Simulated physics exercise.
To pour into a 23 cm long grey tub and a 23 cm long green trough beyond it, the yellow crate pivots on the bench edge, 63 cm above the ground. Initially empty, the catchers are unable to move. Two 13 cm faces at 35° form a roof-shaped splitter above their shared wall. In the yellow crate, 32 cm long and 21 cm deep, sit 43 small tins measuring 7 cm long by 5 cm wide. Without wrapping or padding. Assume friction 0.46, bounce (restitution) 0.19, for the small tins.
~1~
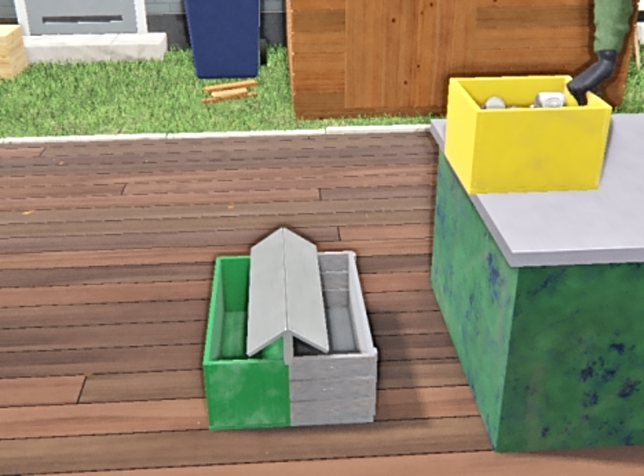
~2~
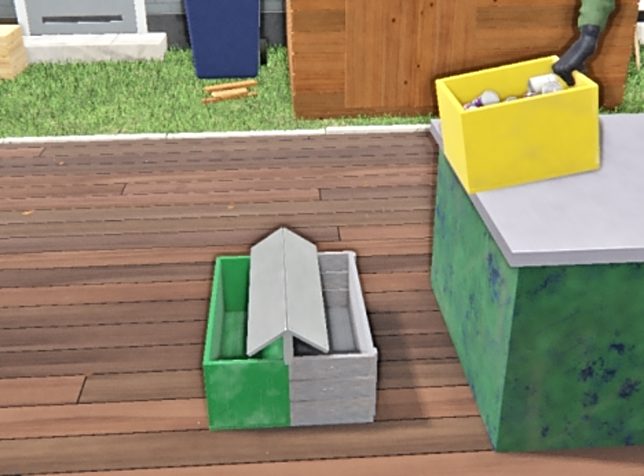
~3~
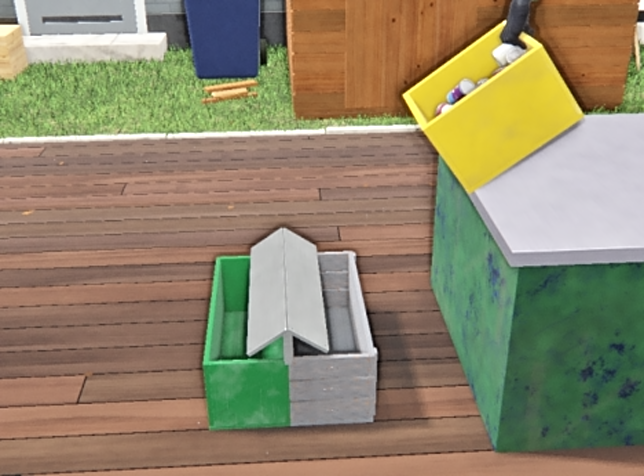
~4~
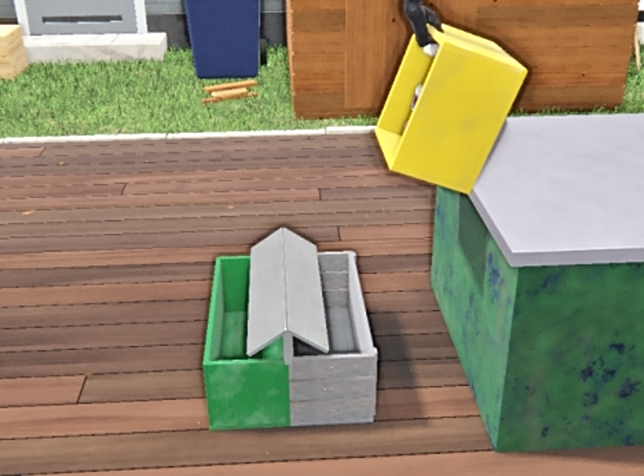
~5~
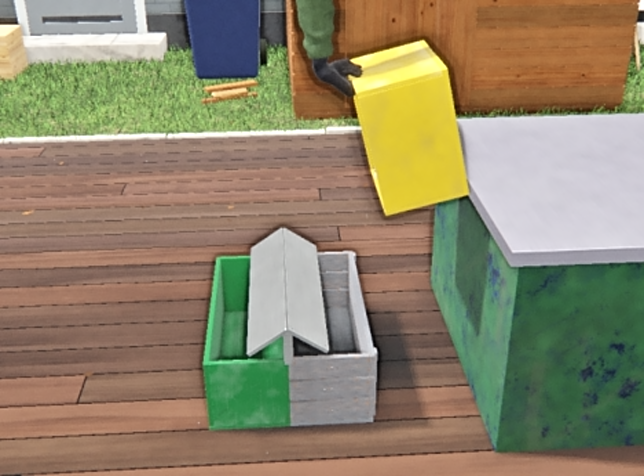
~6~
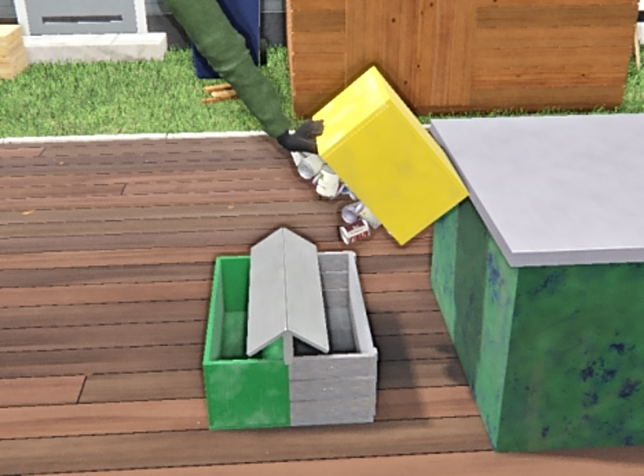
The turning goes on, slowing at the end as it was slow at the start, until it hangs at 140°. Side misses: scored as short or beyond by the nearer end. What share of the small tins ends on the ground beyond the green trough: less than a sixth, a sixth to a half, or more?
Of the load, the part on the ground beyond the green trough comes to one sixth through half.
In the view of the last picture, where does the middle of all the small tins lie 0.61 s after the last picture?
The centre sits near (312, 352).
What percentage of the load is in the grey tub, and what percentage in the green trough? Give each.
The shares come out near 45 and 20 in a hundred.
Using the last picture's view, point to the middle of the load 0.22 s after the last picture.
Around (315, 288).
Then, 0.09 s after the last picture, tilt 140°; 4 still in the yellow crate and 39 in the air.
Then, 0.22 s after the last picture, tilt 140°; 7 in the grey tub, 5 in the green trough and 31 in the air.
Then, 0.39 s after the last picture, tilt 140°; 19 in the grey tub, 7 in the green trough, 3 on the ground short of the grey tub, 5 on the ground beyond the green trough and 9 in the air.
Final count (0.61 s after the last picture), 19 in the grey tub, 8 in the green trough, 5 on the ground short of the grey tub and 11 on the ground beyond the green trough. Asked share, 11 of 43, 26 per cent.
